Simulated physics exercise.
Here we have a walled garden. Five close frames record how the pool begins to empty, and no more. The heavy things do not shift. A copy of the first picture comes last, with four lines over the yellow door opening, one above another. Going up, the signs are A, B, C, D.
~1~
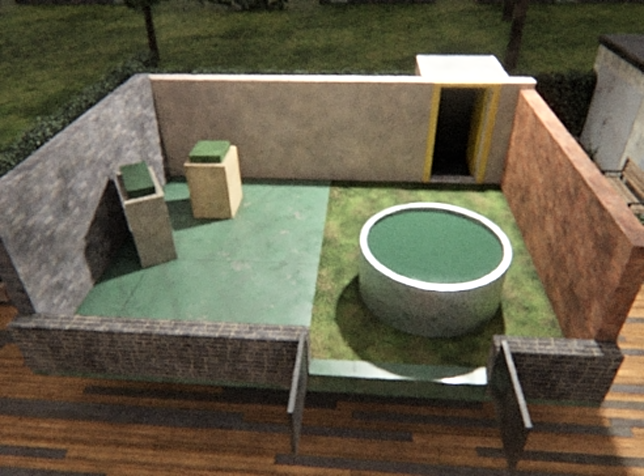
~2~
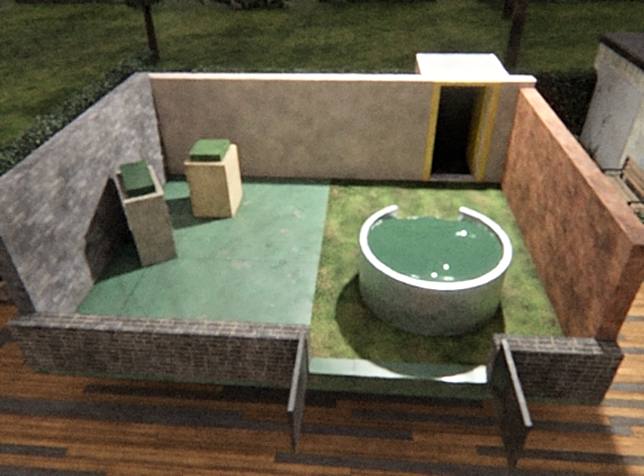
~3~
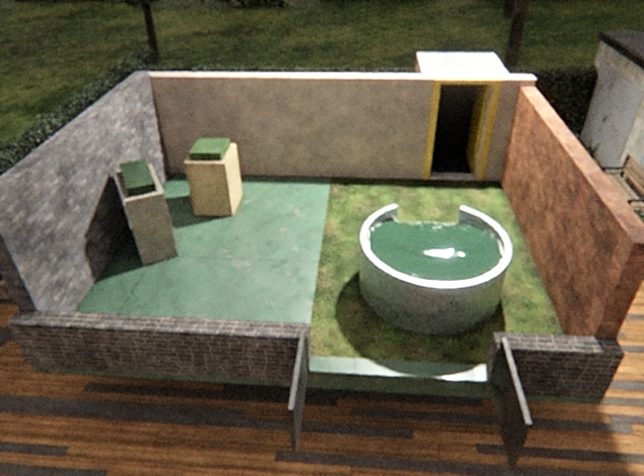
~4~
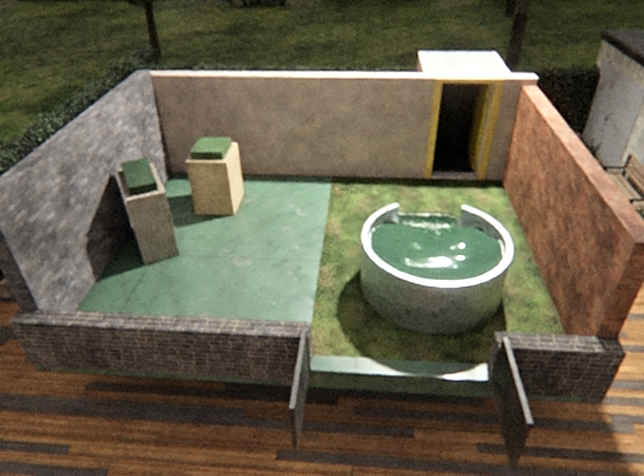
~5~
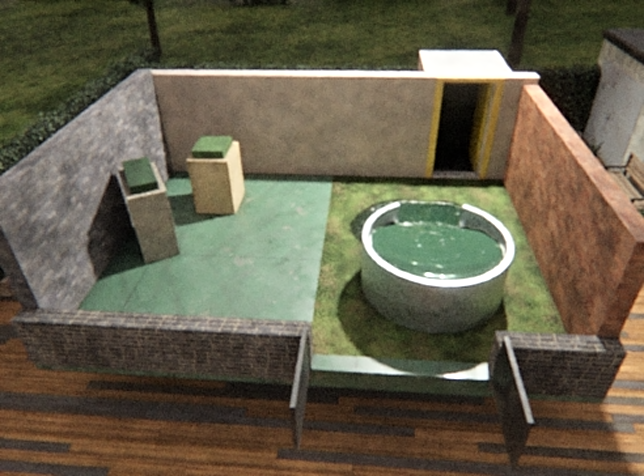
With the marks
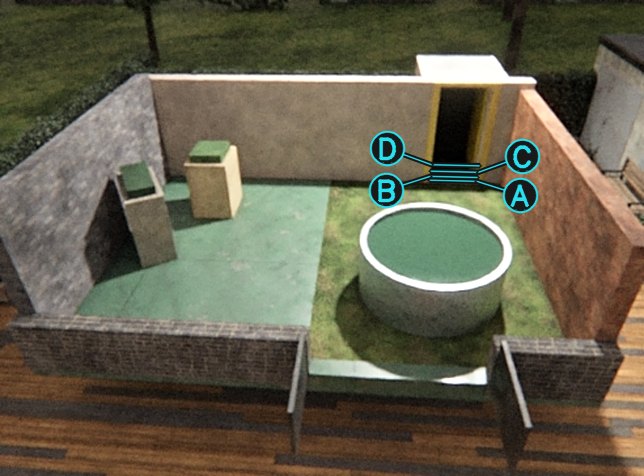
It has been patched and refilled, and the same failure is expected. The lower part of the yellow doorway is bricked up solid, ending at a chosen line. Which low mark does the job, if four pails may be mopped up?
I would pick mark C.
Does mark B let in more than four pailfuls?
Yes, it does.
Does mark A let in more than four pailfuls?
Yes.
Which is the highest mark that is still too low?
That is mark B.
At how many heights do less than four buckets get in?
Two of the four.
On the marked copy, A at (453, 180); B at (453, 176); C at (454, 171); D at (455, 165); from the bottom up A, B, C, D.
With A, dozens of bucketfuls pour in.
With B, about 9 bucketfuls get in.
With C, a splash gets over, under a bucket.
With D, nothing gets over.
